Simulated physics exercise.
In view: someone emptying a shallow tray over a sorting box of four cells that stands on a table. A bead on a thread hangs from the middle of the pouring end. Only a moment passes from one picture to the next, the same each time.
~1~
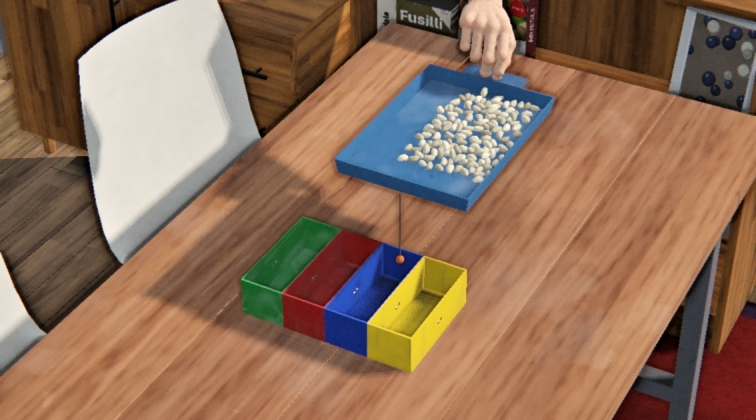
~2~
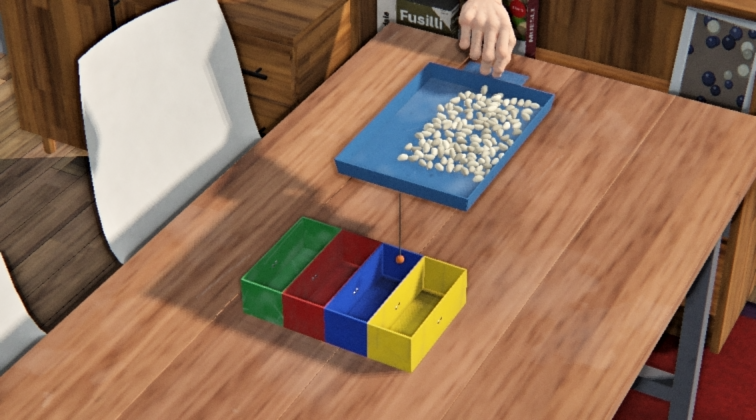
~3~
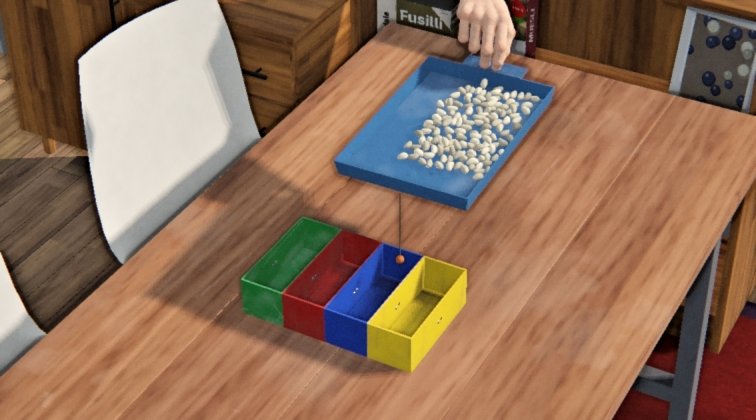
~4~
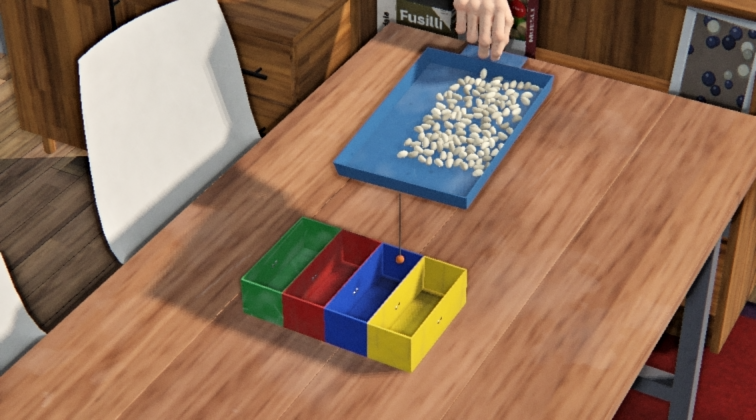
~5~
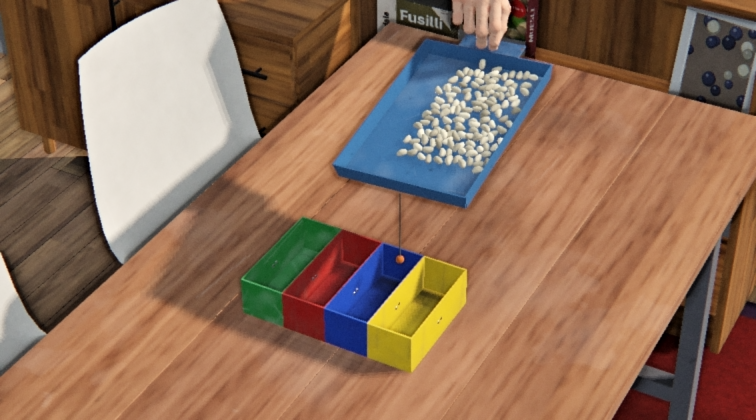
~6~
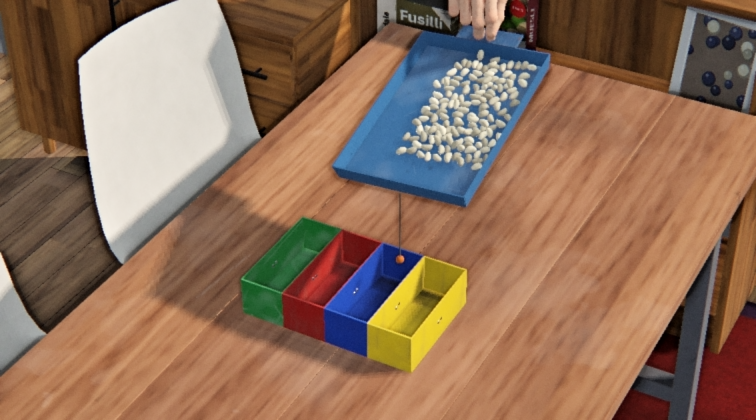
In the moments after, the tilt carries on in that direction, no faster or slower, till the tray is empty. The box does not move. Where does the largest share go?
It favours the red compartment.
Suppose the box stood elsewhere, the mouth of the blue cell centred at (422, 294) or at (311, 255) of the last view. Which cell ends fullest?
The first try: Green. The second: The cell in yellow.
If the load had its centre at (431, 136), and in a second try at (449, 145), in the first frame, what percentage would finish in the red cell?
First some 60, then 40 per cent.
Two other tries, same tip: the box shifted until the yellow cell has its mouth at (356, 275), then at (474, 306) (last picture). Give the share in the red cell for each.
The first gives 0 %, the second 30 %.
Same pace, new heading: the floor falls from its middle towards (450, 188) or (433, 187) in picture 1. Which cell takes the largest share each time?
First the yellow one, then that yellow cell.
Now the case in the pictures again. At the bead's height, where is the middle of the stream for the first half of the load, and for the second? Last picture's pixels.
Early half (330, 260), late half (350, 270).
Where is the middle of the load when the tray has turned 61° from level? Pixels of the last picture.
At about (386, 159).
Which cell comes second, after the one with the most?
Second comes blue.
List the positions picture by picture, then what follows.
Corners of the pouring end (339, 158) and (467, 197), level; middle of the load (466, 134), white beans; bead on its thread (400, 260); green cell (263, 300); red cell (304, 314); blue cell (346, 329); yellow cell (390, 345), in the first frame.
Corners of the pouring end (338, 158) and (466, 197), level; middle of the load (466, 132), in the second frame.
Corners of the pouring end (338, 159) and (466, 196), tipped barely, lowest at the left corner; middle of the load (466, 128), in the third frame.
Corners of the pouring end (337, 161) and (465, 195), tipped a little, lowest at the left corner; middle of the load (466, 122), in the fourth frame.
Corners of the pouring end (336, 163) and (464, 195), tipped a little, lowest at the left corner; middle of the load (465, 116), in the fifth frame.
Corners of the pouring end (336, 165) and (463, 195), tipped clearly, lowest at the left corner; middle of the load (463, 110); green cell (263, 300); red cell (304, 314); blue cell (346, 329); yellow cell (390, 345), in the sixth frame.
Just after the last frame, tray tipped steeply; almost all on the tray; just a few in the blue cell; just a few falling or outside the box.
A moment on, tray tipped past a quarter turn; the larger part on the tray; about a tenth in the red cell; about a tenth in the green cell; just a few in the blue cell; about a tenth falling or outside the box.
Further on, tray tipped past a quarter turn; roughly half in the red cell; roughly a third in the blue cell; about a tenth in the green cell; about a tenth in the yellow cell; just a few falling or outside the box.
When it is over, tray tipped past a quarter turn; roughly half in the red cell; roughly a third in the blue cell; about a tenth in the green cell; about a tenth in the yellow cell; just a few outside the box.
